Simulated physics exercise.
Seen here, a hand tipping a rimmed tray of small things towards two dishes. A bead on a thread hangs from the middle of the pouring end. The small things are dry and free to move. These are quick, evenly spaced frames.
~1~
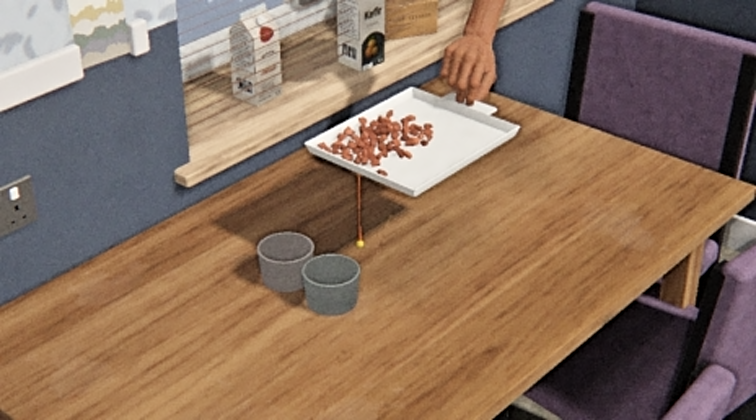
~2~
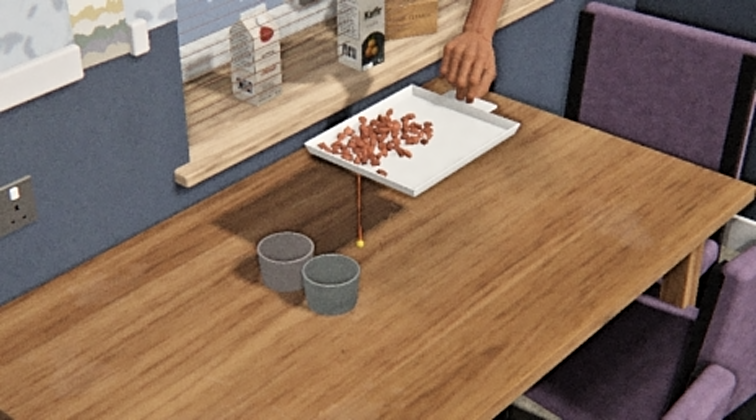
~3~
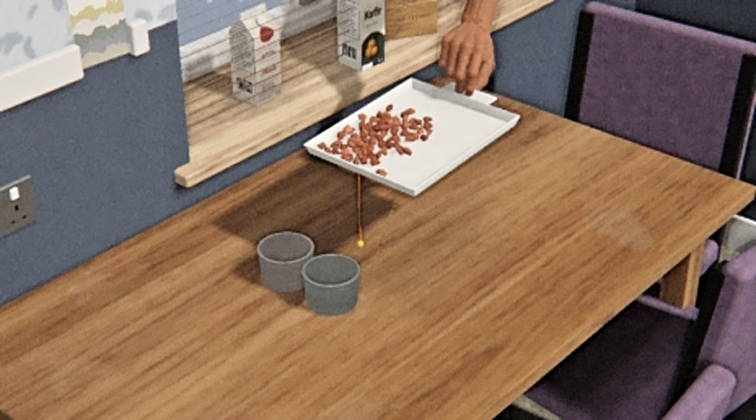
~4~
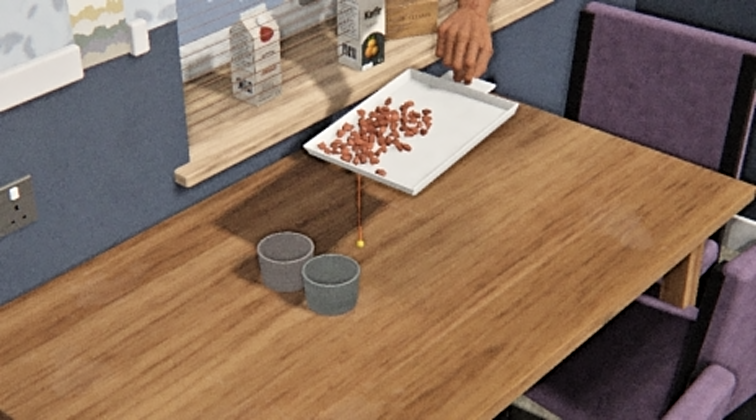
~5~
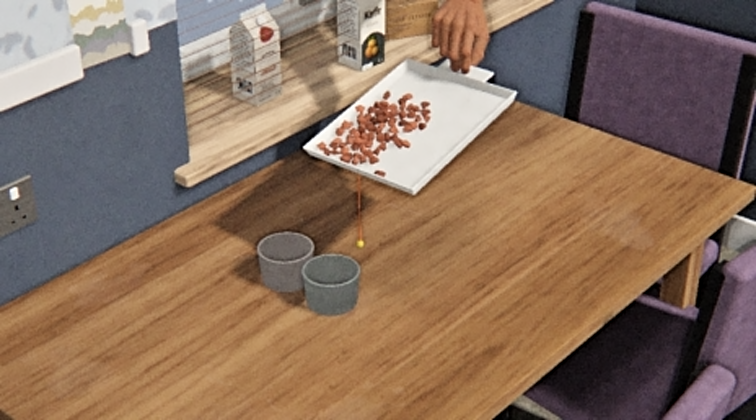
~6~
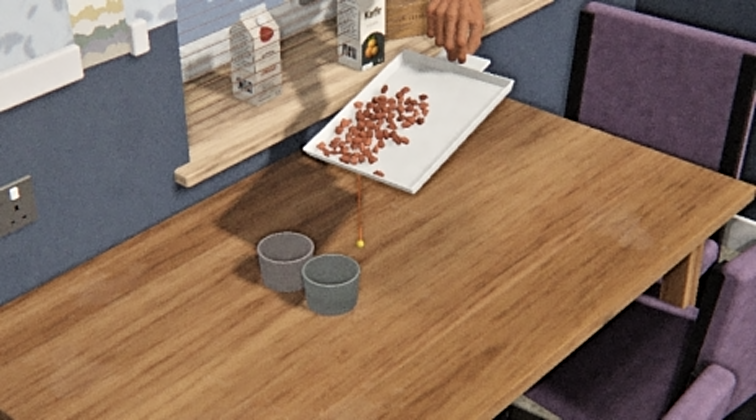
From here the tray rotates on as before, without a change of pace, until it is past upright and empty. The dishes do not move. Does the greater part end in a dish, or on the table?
Caught overall: Over half.
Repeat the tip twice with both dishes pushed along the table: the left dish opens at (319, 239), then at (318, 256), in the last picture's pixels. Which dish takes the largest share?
The first try: The left-hand dish. The second: The left one.
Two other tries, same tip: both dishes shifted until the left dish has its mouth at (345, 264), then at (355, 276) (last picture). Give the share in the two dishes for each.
About 20 and 10 per cent.
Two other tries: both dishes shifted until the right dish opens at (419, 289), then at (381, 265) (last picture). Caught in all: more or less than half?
The first try: The smaller part. The second: The smaller part.
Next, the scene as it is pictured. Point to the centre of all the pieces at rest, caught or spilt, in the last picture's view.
Close to (299, 278).
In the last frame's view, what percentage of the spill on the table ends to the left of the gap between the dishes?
Close to 40 per cent.
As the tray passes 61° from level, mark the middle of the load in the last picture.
Close to (343, 139).
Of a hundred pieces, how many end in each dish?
Left dish near 40 in a hundred; right dish near 30.
Shortly afterwards, tray tipped steeply; all but a few on the tray; only a few in the air.
Next, tray tipped right over; a little on the tray; near a quarter in the right dish; near a third in the left dish; a little outside both; near a quarter in the air.
Some moments later, tray tipped past a quarter turn; near a quarter in the right dish; near half in the left dish; near a quarter outside both.
In the end, tray tipped past a quarter turn; near a quarter in the right dish; near half in the left dish; near a quarter outside both.
